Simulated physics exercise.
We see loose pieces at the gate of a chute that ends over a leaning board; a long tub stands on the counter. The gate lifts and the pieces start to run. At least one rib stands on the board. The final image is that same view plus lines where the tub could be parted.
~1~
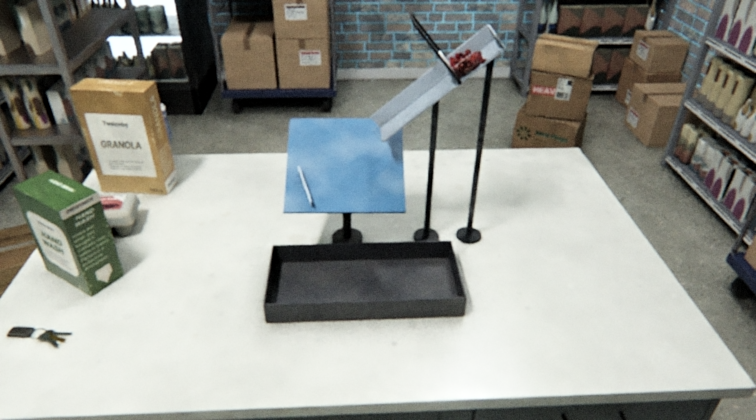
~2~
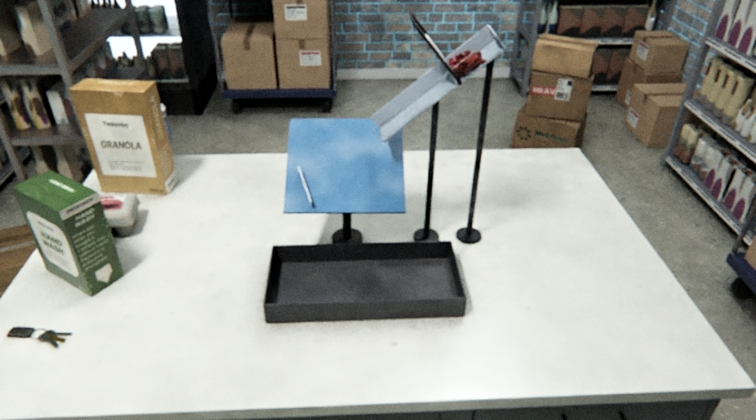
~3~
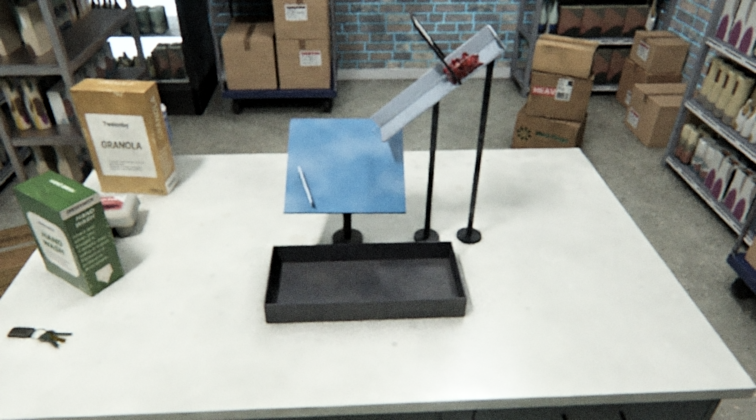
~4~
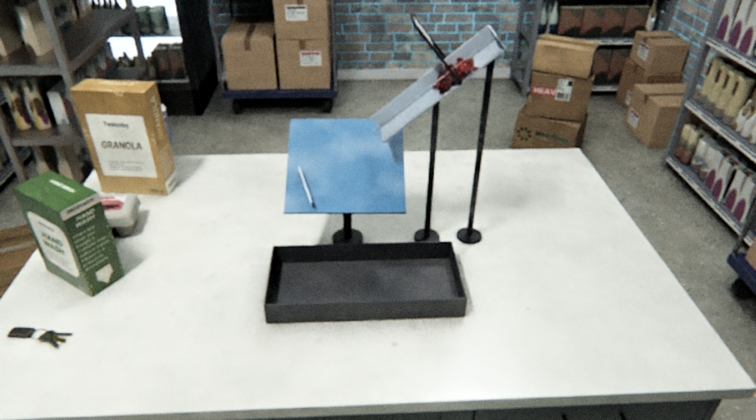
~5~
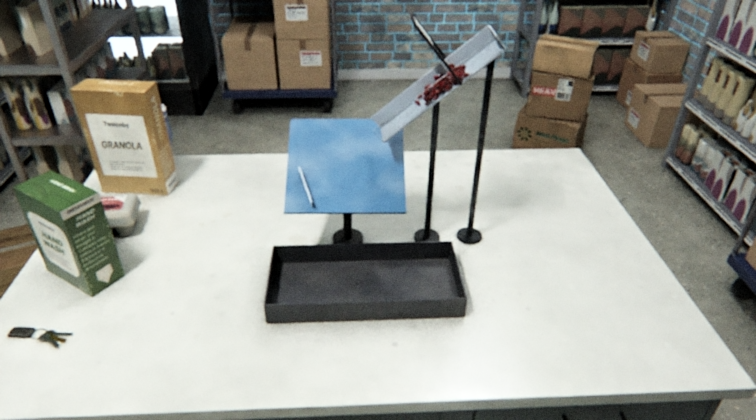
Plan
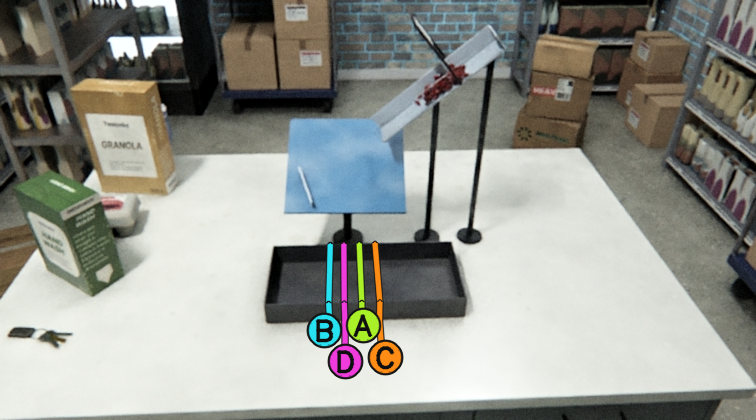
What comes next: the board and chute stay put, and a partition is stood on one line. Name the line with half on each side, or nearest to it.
Take B.
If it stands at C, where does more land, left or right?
Left.
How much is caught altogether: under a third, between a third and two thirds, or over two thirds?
Over two thirds.
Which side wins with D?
Left.
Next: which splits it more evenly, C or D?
It is D.
On the marked copy, line A crosses the front rim at (361, 302); line B crosses the front rim at (328, 303); line C crosses the front rim at (379, 301); line D crosses the front rim at (344, 302).
For line A, of what is caught, all but a few on the left of the divider, only a few on the right.
For line B, of what is caught, close to two thirds on the left of the divider, close to a third on the right.
For line C, of what is caught, the whole lot on the left of the divider, none at all on the right.
For line D, of what is caught, the bulk on the left of the divider, a small share on the right.
